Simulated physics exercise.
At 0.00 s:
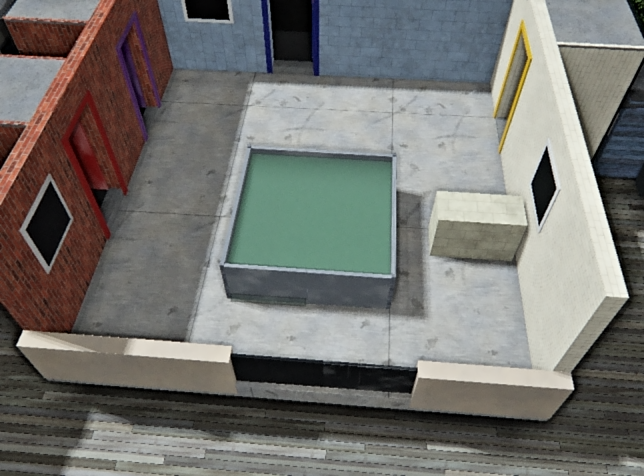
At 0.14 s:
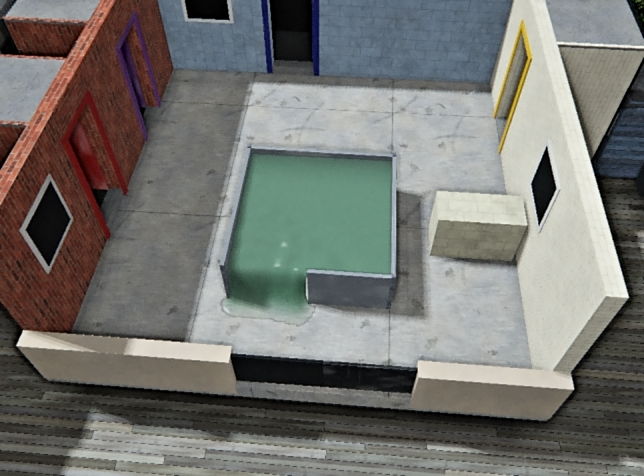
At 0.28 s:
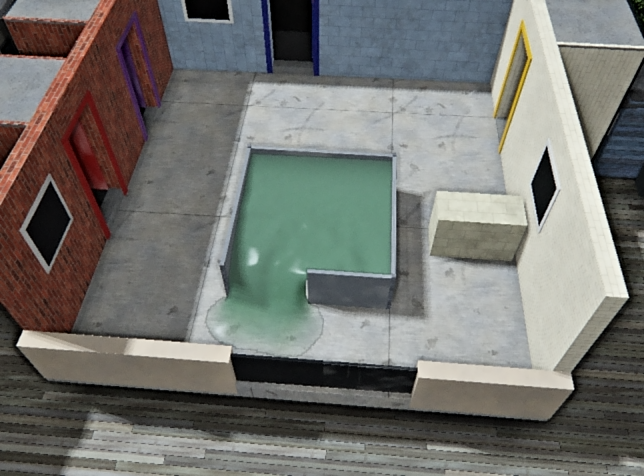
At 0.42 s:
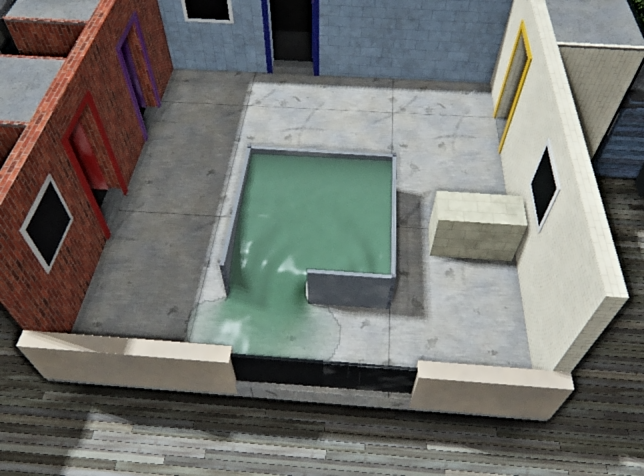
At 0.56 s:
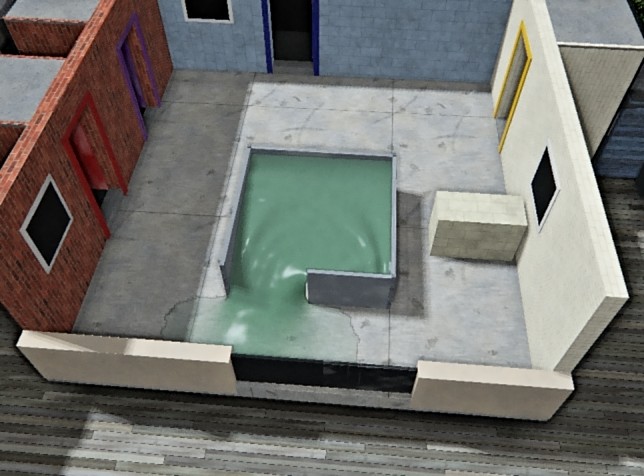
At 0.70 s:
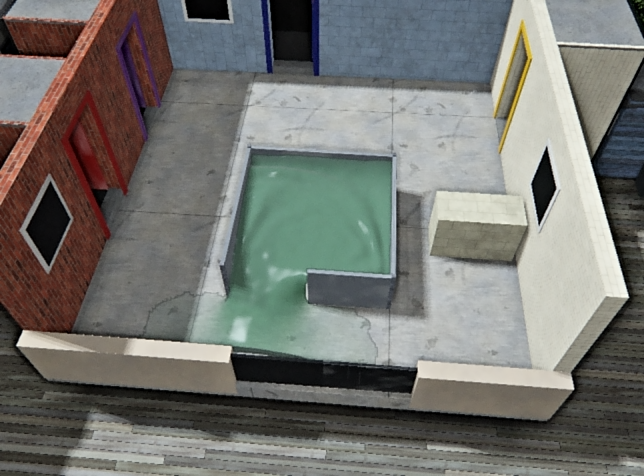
In a walled yard with brick, blue and cream walls, part of the front side of an open tank gave way, and green water poured out and spread across the floor to the low front wall.
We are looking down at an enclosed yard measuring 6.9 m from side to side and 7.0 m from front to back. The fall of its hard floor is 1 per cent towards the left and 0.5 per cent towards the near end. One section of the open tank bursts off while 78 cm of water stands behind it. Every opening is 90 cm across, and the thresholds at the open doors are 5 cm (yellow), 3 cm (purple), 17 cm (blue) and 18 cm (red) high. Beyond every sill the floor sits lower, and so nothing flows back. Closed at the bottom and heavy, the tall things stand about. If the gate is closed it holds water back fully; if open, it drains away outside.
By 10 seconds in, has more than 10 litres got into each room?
Room by room: Behind the yellow door, yes; behind the purple door, yes; behind the blue door, no; behind the red door, no.
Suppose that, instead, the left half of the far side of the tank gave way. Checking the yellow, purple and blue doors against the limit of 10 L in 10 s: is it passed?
Door by door - yellow: Out of bounds, purple: Out of bounds, blue: Out of bounds.
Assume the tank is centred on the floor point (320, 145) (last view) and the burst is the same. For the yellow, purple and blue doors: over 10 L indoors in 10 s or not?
At the yellow door the limit is not exceeded, at the purple door surpassed, at the blue door not exceeded.
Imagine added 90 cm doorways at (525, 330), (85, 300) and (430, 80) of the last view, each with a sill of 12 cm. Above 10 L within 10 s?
In sequence the answers are more than that, more than that and less than that.
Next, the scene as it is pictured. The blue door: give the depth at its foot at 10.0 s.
It's about 9.0 cm.
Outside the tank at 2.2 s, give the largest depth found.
Around 56 centimetres.
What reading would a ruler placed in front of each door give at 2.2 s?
Yellow 0 cm, purple 0 cm, blue 0 cm, red 7 cm.
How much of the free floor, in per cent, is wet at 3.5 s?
Wet share: About 55 %.
After 1.4 s water covers 15 % of the floor and is deepest (63 cm) near (243, 371); yellow door not reached, purple door not reached, blue door not reached, red door not reached.
After 2.2 s water covers 30 % of the floor and is deepest (56 cm) near (74, 358); yellow door not reached, purple door not reached, blue door not reached, red door 7 cm at the sill, 0 L in.
After 3.5 s water covers 55 % of the floor and is deepest (41 cm) near (74, 358); yellow door not reached, purple door 5 cm at the sill, 0 L in, blue door not reached, red door 13 cm at the sill, 0 L in.
After 6.0 s water covers 80 % of the floor and is deepest (28 cm) near (62, 357); yellow door 1 cm at the sill, 0 L in, purple door 5 cm at the sill, 4 L in, blue door 15 cm at the sill, 0 L in, red door 11 cm at the sill, 0 L in.
After 10.0 s water covers 100 % of the floor and is deepest (20 cm) near (62, 357); yellow door 13 cm at the sill, 31 L in, purple door 13 cm at the sill, 58 L in, blue door 9 cm at the sill, 0 L in, red door 7 cm at the sill, 0 L in.
